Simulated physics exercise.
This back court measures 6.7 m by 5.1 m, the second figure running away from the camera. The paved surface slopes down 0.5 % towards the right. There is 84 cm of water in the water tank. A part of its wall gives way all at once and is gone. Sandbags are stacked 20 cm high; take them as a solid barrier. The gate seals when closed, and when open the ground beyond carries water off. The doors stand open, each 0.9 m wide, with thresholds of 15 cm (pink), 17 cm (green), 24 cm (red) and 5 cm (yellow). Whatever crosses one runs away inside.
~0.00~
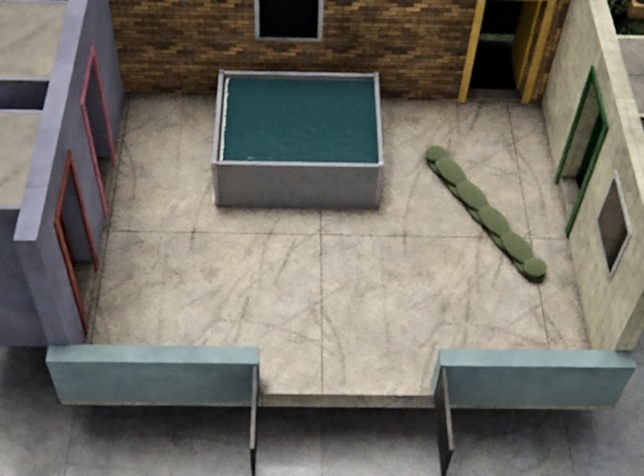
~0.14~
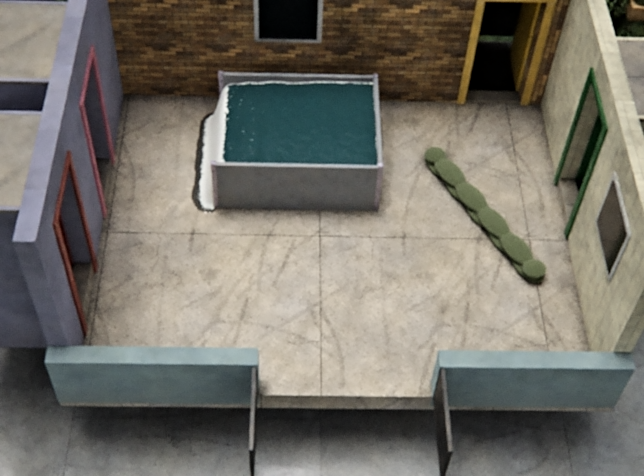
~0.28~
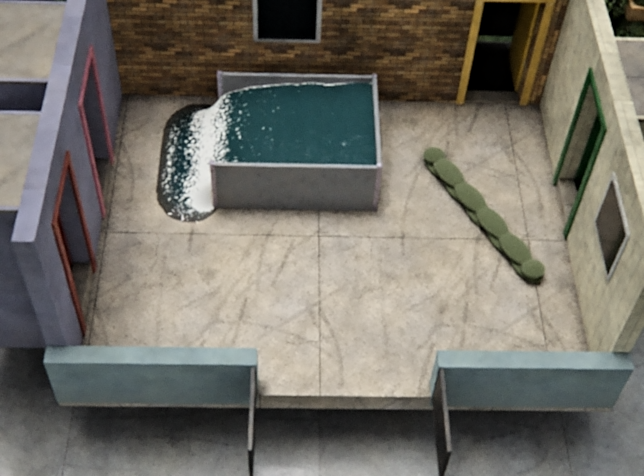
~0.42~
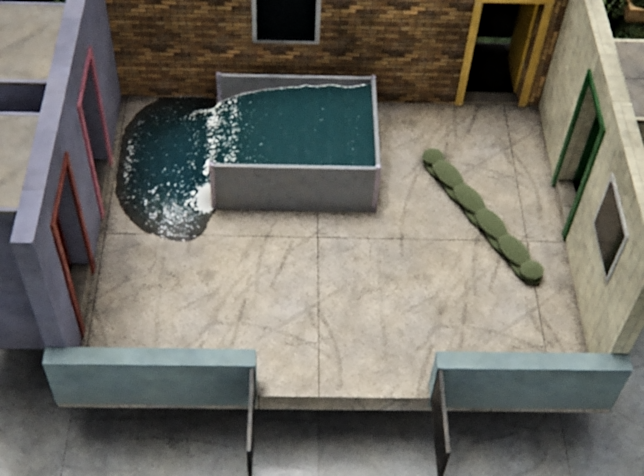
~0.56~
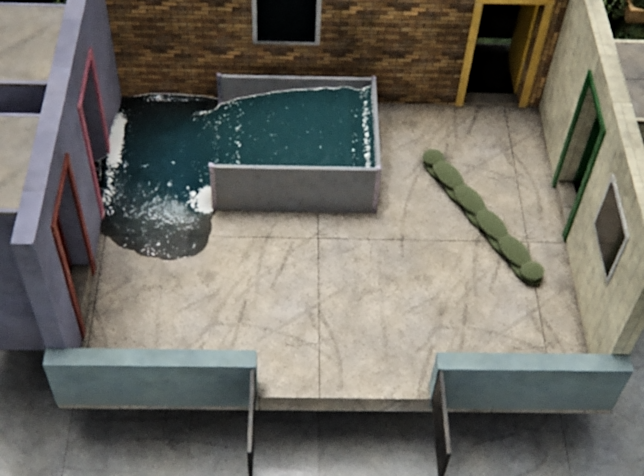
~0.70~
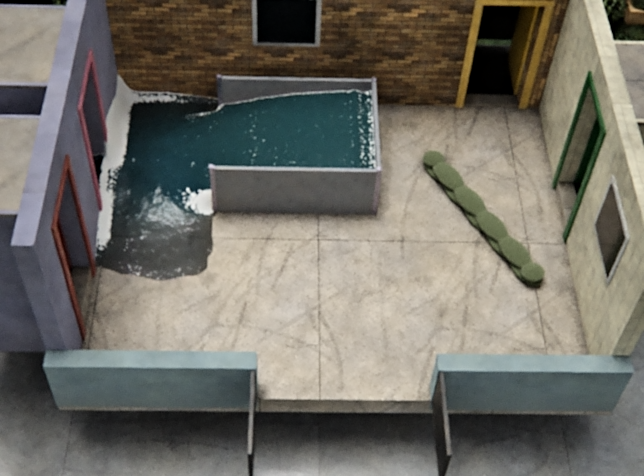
Dark green water pouring from the open left side of a raised tank, spreading across courtyard paving to the left wall.
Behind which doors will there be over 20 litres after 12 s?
Within that time: At the pink door it goes over the limit; at the green door it does not reach the limit; at the red door it keeps below the limit; at the yellow door it exceeds the limit.
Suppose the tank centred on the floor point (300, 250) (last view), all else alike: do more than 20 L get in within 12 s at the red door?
Then: Red above.
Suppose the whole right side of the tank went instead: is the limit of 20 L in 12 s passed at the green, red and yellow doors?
Against that limit: Green past it, red not over, yellow past it.
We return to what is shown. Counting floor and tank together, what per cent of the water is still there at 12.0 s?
About 72 per cent.
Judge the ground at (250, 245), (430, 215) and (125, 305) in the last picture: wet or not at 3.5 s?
In that order: Still dry, dry, flooded.
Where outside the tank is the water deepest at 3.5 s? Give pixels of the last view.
At about (79, 367).
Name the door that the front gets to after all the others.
Last comes the green one.
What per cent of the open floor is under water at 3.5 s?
About 55 per cent.
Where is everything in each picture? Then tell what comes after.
In the first picture, still water, 84 cm deep, in the water tank at (298, 121).
In the second picture, water pours out at (221, 145) and has run 1.0 m, to (211, 210); typically 7 cm deep outside, 84 cm at the water tank's back.
In the third picture, the front is at (191, 109), 1.2 m from the gap at (220, 148); 1.6 m2 of floor is under water; 84 cm left at the back of the water tank.
In the fourth picture, the front is at (148, 226), 1.6 m from the gap at (219, 151); 3.3 m2 of floor is under water; 83 cm left at the back of the water tank.
In the fifth picture, the front is at (102, 223), 2.0 m from the gap at (220, 153); 4.6 m2 of floor is under water; 76 cm left at the back of the water tank.
In the sixth picture, water pours out at (220, 155) and has run 2.4 m, to (97, 258); typically 14 cm deep outside, 71 cm at the water tank's back.
After 1.4 s water covers 20 % of the floor and is deepest (60 cm) near (114, 151); pink door 47 cm at the sill, 165 L in, green door not reached, red door 10 cm at the sill, 0 L in, yellow door not reached.
After 2.2 s water covers 30 % of the floor and is deepest (48 cm) near (121, 109); pink door 41 cm at the sill, 358 L in, green door not reached, red door 14 cm at the sill, 0 L in, yellow door not reached.
After 3.5 s water covers 55 % of the floor and is deepest (34 cm) near (79, 367); pink door 24 cm at the sill, 488 L in, green door not reached, red door 12 cm at the sill, 0 L in, yellow door 6 cm at the sill, 0 L in.
After 7.0 s water covers 90 % of the floor and is deepest (18 cm) near (499, 372); pink door 8 cm at the sill, 507 L in, green door 5 cm at the sill, 0 L in, red door 11 cm at the sill, 0 L in, yellow door 5 cm at the sill, 12 L in.
After 12.0 s water covers 95 % of the floor and is deepest (14 cm) near (530, 110); pink door 6 cm at the sill, 507 L in, green door 10 cm at the sill, 0 L in, red door 7 cm at the sill, 0 L in, yellow door 9 cm at the sill, 35 L in.
